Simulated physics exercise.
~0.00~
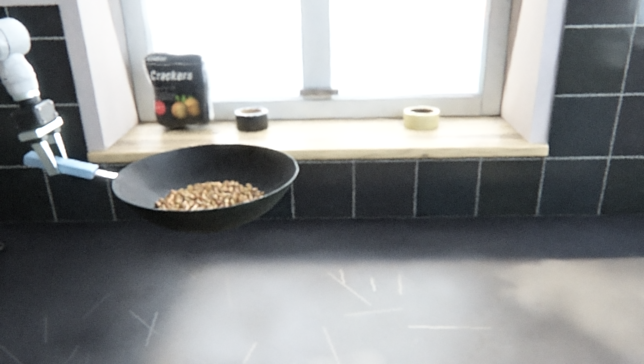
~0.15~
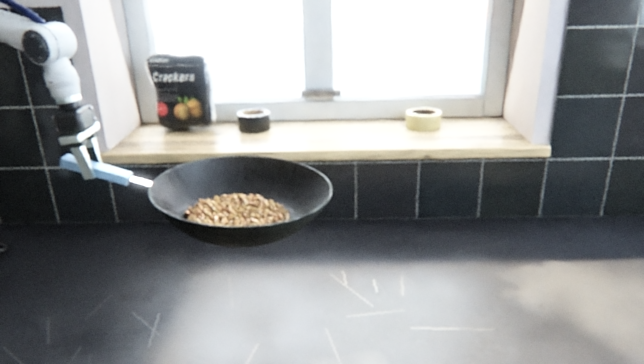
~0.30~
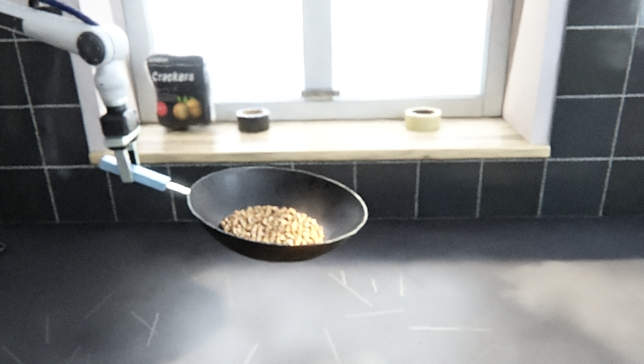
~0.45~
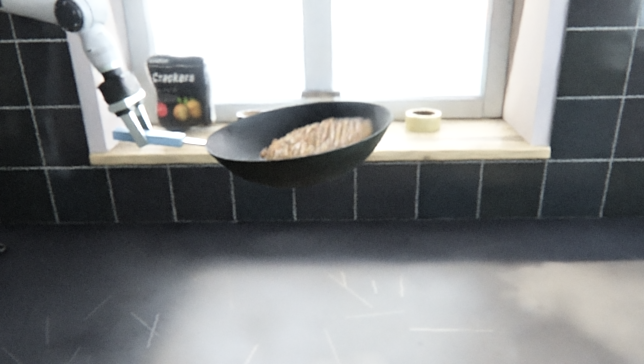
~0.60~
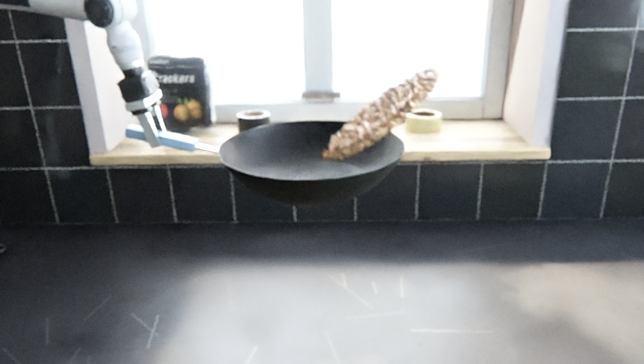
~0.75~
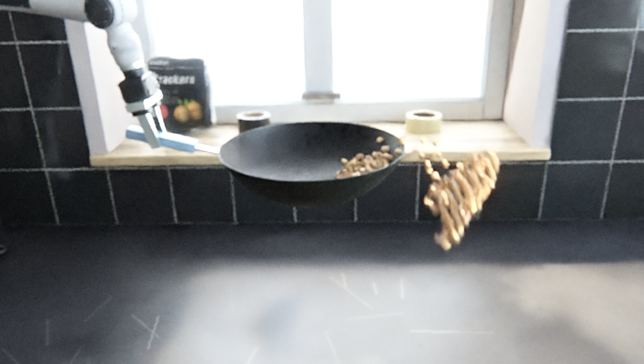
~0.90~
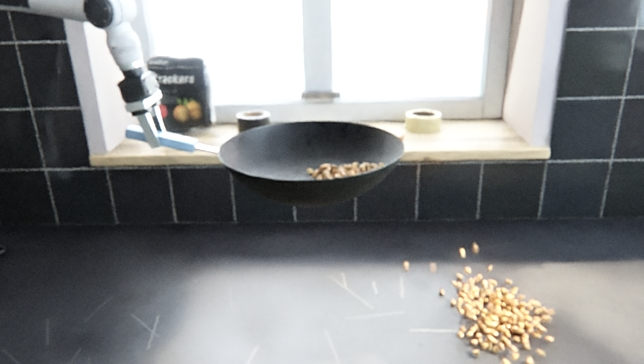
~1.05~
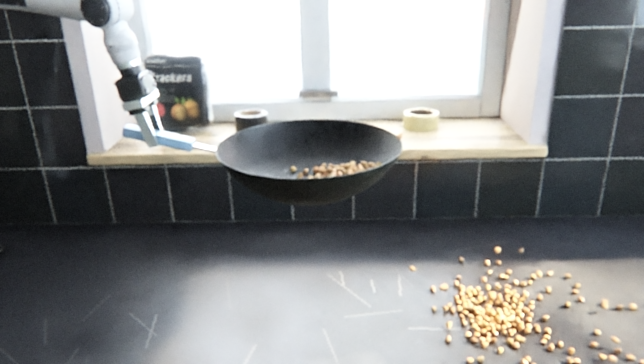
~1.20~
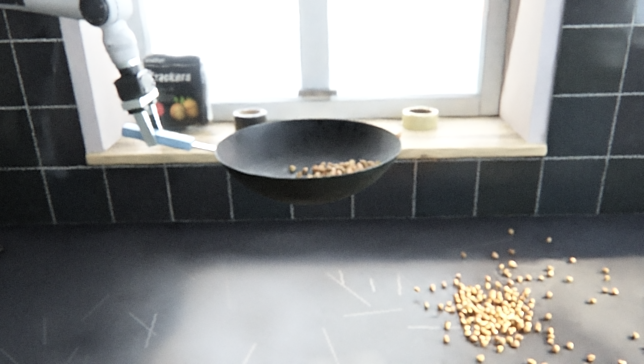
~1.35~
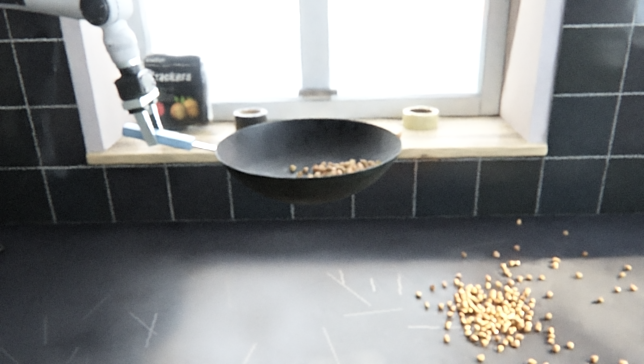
Robot arm swinging a dark wok rightward and up, tossing beans over its rim; many scatter on the counter, some stay inside.
